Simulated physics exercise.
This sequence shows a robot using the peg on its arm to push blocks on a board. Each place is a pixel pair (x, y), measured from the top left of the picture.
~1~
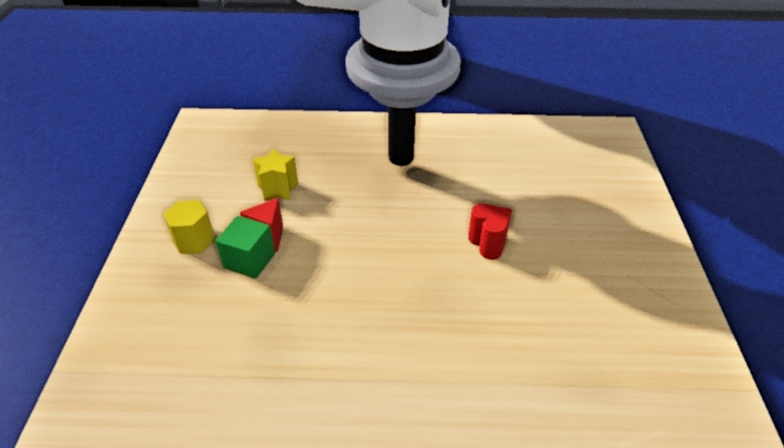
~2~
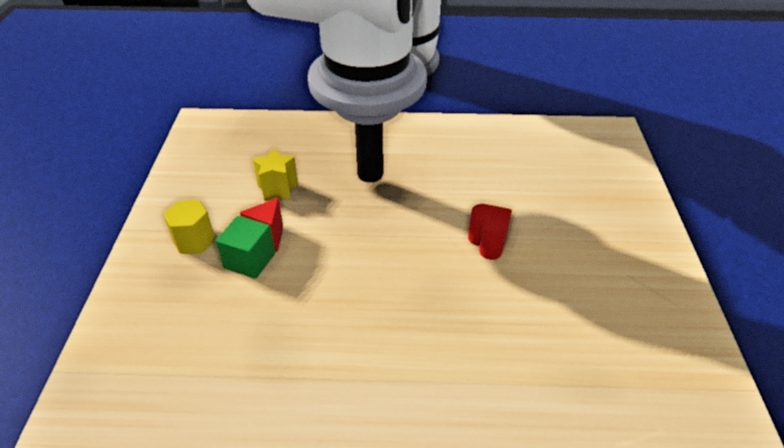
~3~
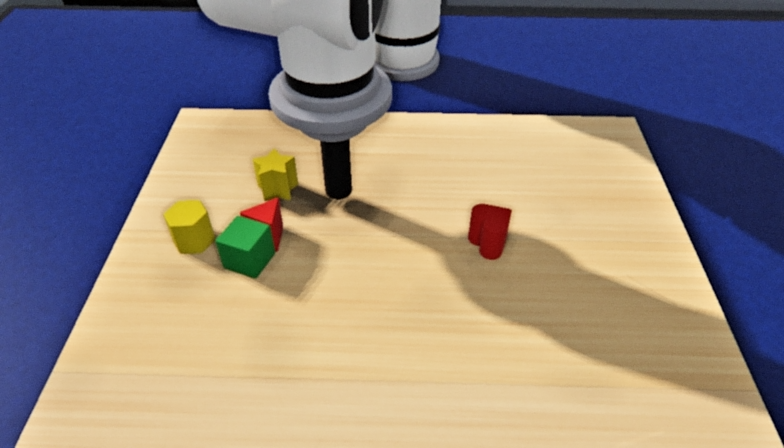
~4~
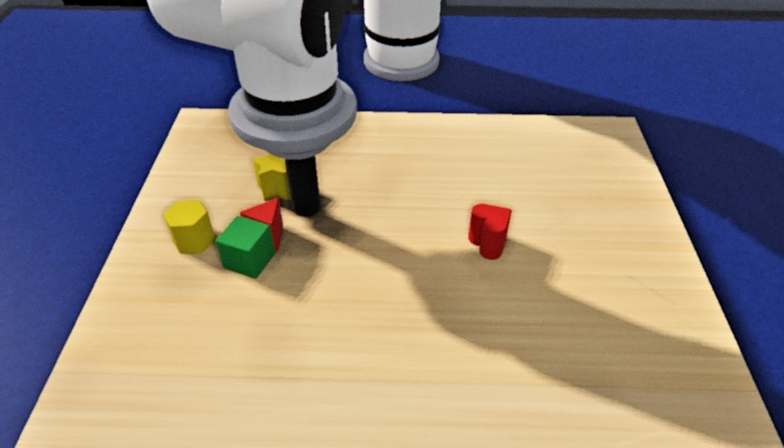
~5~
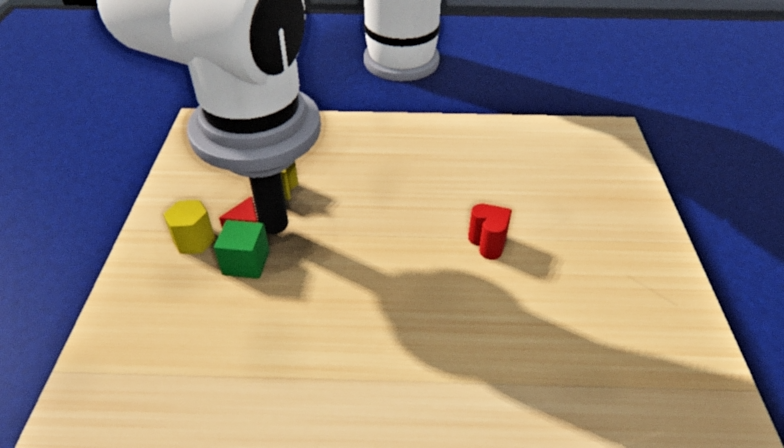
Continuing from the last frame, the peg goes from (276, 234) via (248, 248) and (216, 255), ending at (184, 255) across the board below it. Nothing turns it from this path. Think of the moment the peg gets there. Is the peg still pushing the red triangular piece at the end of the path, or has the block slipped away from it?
The red triangular piece stays in front.
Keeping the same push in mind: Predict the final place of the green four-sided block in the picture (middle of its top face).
Put as a pixel place, it's (223, 252).
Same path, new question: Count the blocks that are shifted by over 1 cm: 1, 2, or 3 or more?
There will be three or more blocks displaced.
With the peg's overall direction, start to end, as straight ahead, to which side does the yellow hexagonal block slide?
My answer: Right.
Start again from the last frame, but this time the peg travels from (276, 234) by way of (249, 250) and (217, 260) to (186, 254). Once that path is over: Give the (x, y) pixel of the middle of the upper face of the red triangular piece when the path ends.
Top centre: (147, 225).
The first path, step by step. Halfway along, peg (228, 245); yellow hexagonal block (163, 210), turned 30° clockwise; green four-sided block (224, 251); red triangular piece (196, 220), turned 20° clockwise.
At the end, peg (181, 246); yellow hexagonal block (151, 204), turned 45° clockwise; green four-sided block (223, 252), turned 15° anticlockwise; red triangular piece (145, 227), turned 35° clockwise; yellow star-shaped block still.
